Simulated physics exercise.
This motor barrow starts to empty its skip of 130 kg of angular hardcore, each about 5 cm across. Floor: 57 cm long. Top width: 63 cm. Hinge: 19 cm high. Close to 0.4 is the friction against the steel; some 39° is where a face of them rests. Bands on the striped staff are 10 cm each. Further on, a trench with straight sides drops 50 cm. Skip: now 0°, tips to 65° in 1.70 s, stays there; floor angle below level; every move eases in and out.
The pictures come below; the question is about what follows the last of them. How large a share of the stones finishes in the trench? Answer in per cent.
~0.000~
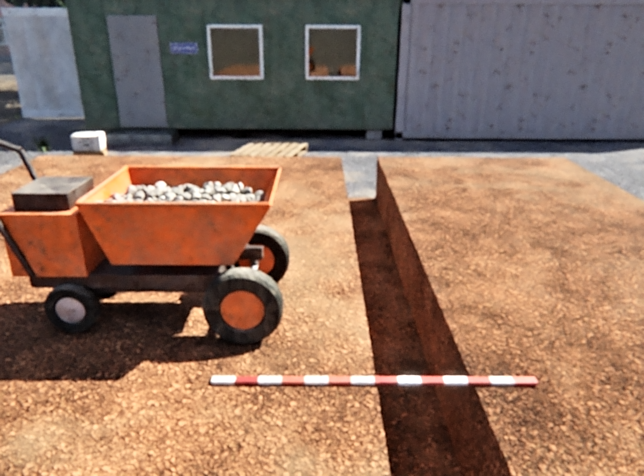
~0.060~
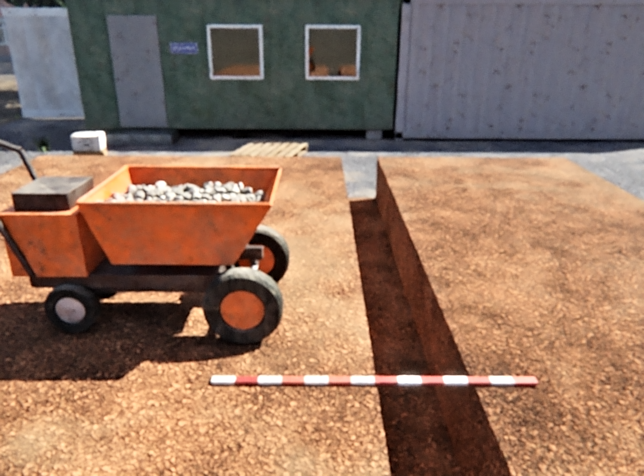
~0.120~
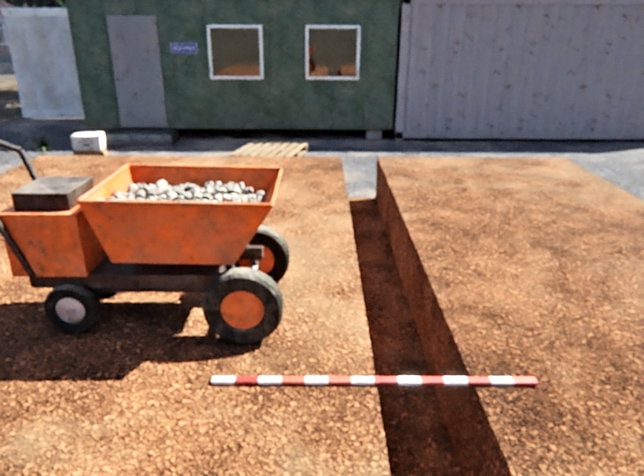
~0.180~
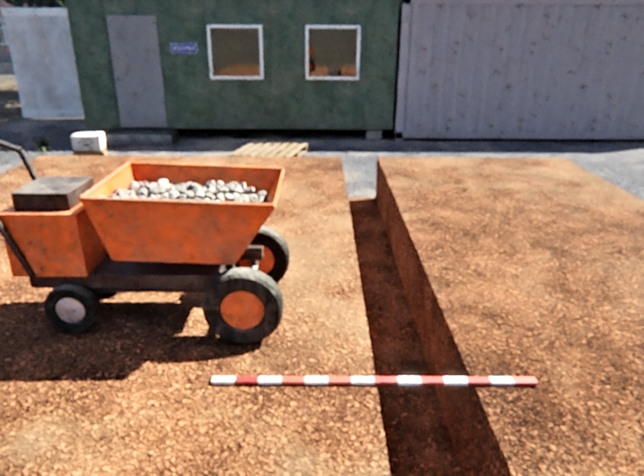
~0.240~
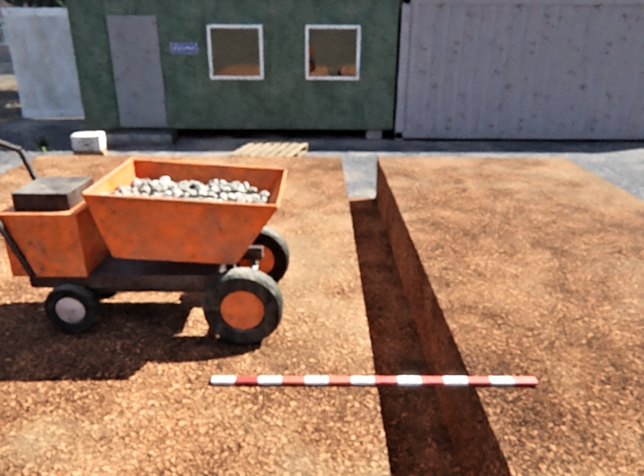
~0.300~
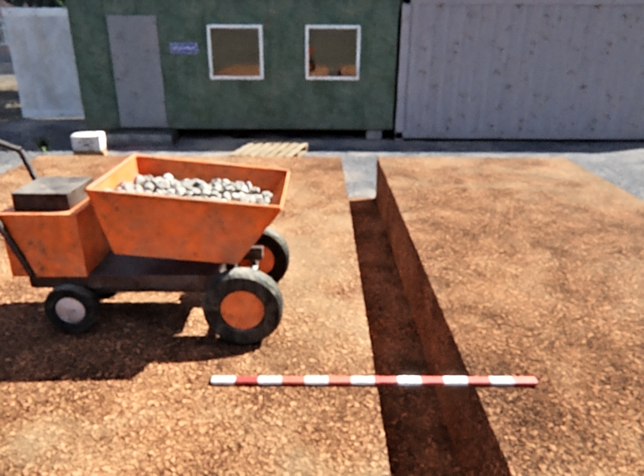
A share of about 35 per cent.
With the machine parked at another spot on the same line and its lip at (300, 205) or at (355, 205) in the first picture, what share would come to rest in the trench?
35 % and 25 %.
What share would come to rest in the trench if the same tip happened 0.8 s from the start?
I'd put it at some 50 in a hundred.
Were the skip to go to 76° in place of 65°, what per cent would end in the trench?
It would be close to 85 percent.
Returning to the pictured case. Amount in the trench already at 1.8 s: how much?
Close to 5 per cent has got there by then.
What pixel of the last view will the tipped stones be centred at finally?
The tipped stones centre close to (400, 385).
After 1.3 s the floor is at 55°; 100 % in the skip; the foremost stones are at (339, 245).
After 1.8 s the floor is at 65°; 93 % in the skip, 2 % short of the trench, 5 % in the trench; the foremost stones are at (403, 331).
After 2.2 s the floor is at 65°; 80 % in the skip, 1 % short of the trench, 18 % in the trench; the foremost stones are at (431, 381).
After 4.1 s the floor is at 65°; 65 % in the skip, 1 % short of the trench, 35 % in the trench; the foremost stones are at (434, 391).
